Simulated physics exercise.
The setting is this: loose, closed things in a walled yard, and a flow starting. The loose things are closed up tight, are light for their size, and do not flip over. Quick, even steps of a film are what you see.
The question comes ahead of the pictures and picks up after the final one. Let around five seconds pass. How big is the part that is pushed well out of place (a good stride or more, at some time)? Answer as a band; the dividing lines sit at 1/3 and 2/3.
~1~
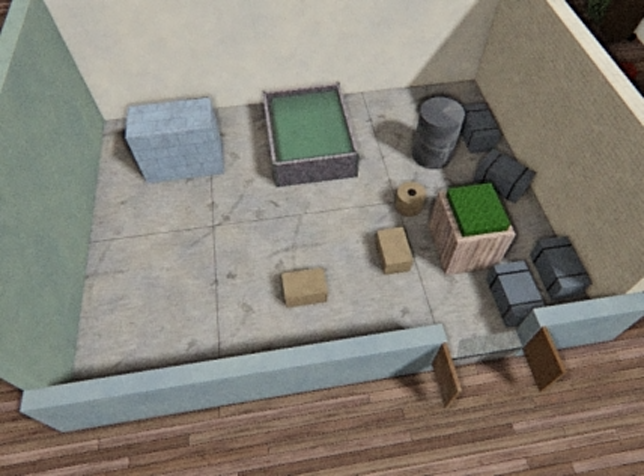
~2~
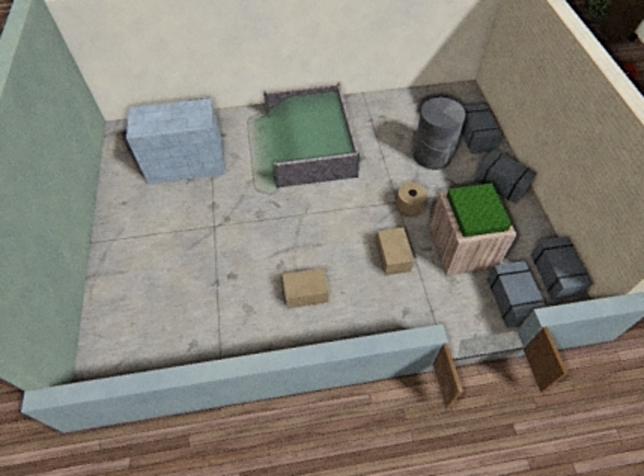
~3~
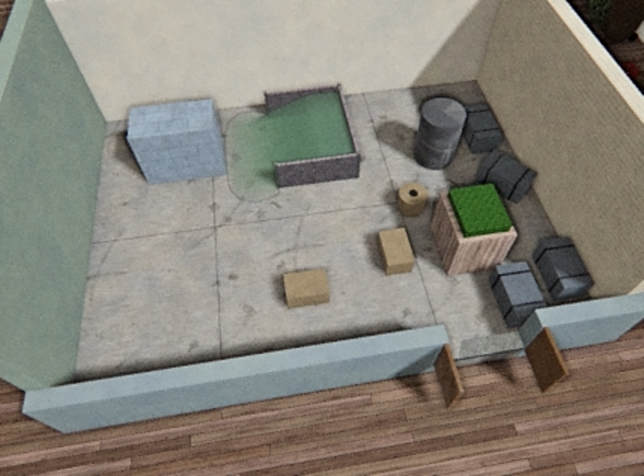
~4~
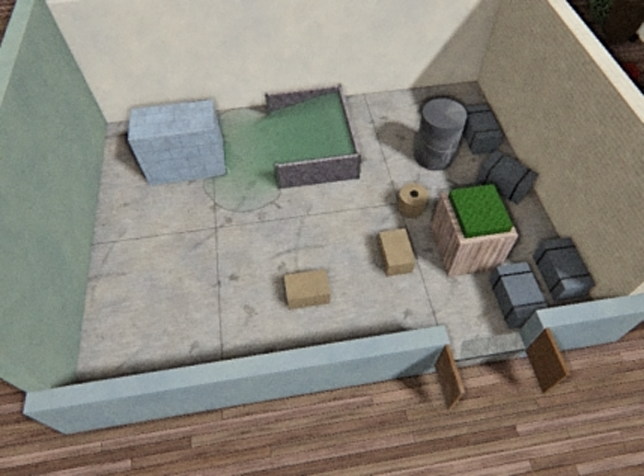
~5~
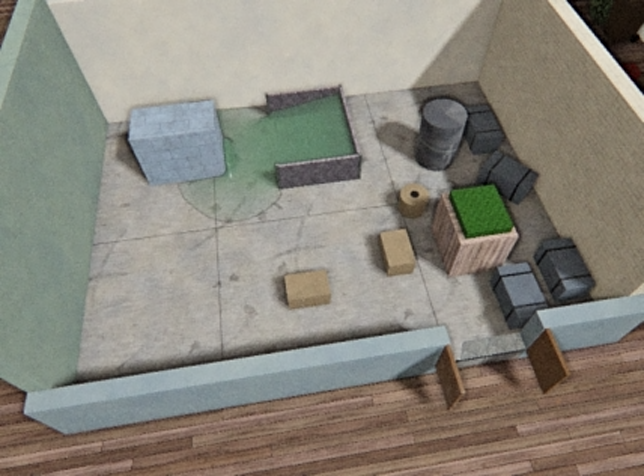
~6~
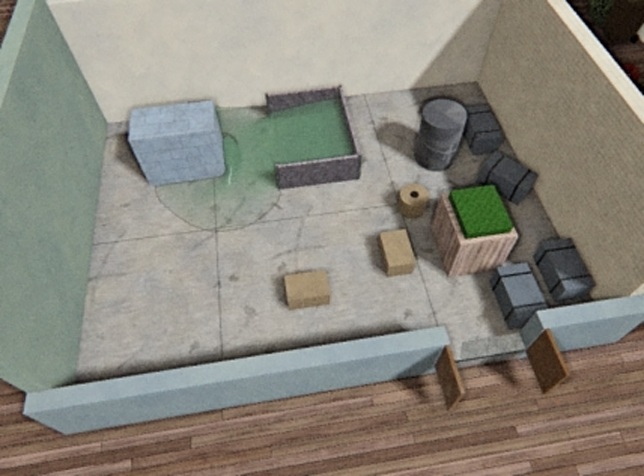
Less than 1/3.
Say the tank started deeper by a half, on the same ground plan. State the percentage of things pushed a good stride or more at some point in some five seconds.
Share moved that far: Approx. 10 %.
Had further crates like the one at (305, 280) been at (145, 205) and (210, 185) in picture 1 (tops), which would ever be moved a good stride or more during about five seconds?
In order: Shoved clear, then shoved clear.
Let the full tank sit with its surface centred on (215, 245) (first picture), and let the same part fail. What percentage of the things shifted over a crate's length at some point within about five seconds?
Roughly 10 per cent.
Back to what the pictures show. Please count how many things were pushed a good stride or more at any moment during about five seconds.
It comes out at 1.
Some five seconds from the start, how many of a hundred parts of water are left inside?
Roughly 100 in a hundred.
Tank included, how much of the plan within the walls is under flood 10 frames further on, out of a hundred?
Roughly 40 per cent.
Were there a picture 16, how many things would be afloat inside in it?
My tally gives 1.
A moment on, 0 of 8 are well off their spots; 0 afloat.
Next, 1 of 8 are well off their spots; 1 afloat.
Later, 1 of 8 are well off their spots; 0 afloat.
In the end, 1 of 8 are well off their spots, and 1 have been at some point; 0 afloat.
